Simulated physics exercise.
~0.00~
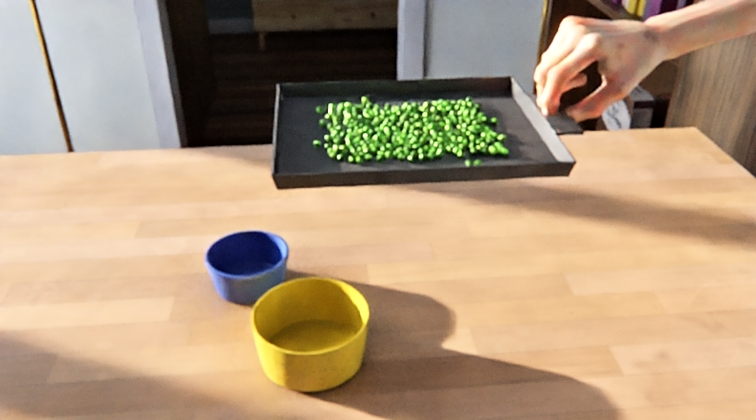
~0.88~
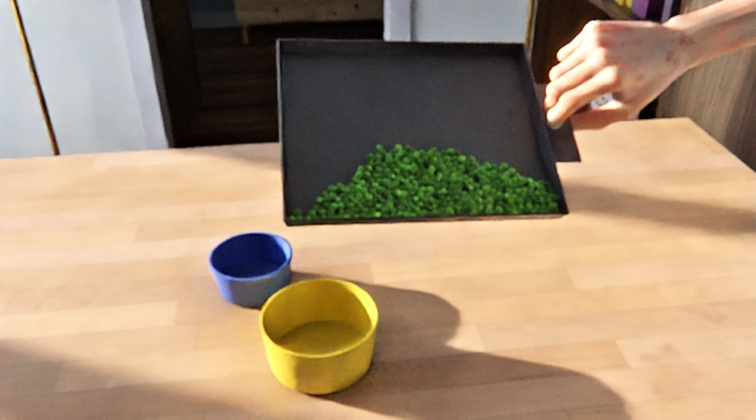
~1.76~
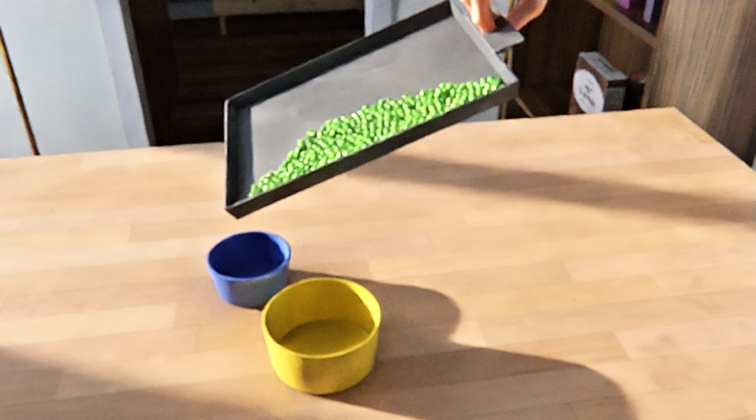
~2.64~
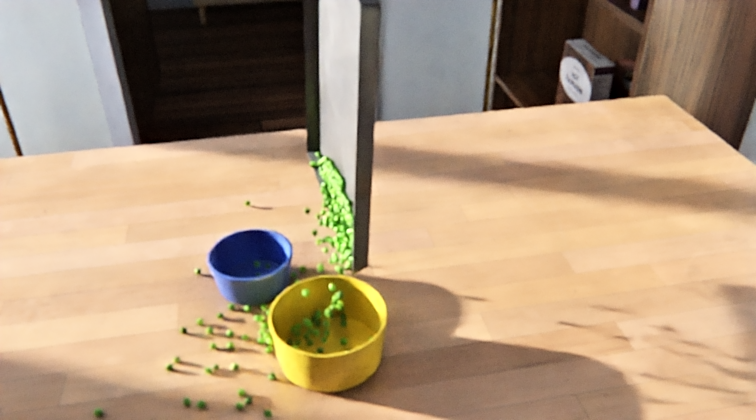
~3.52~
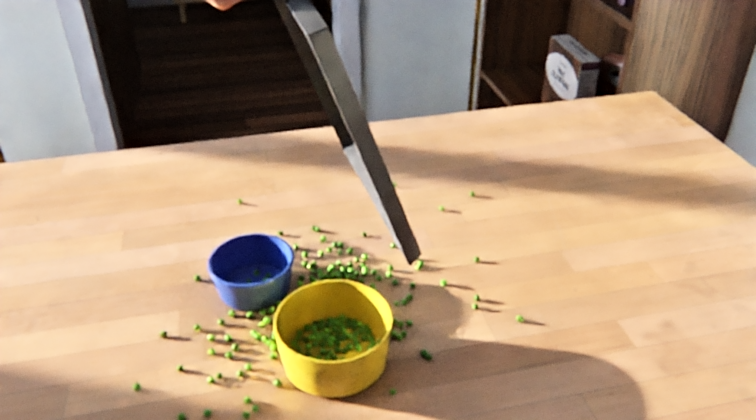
A hand tips green peas from a tray, filling some into a yellow dish, scattering many around.
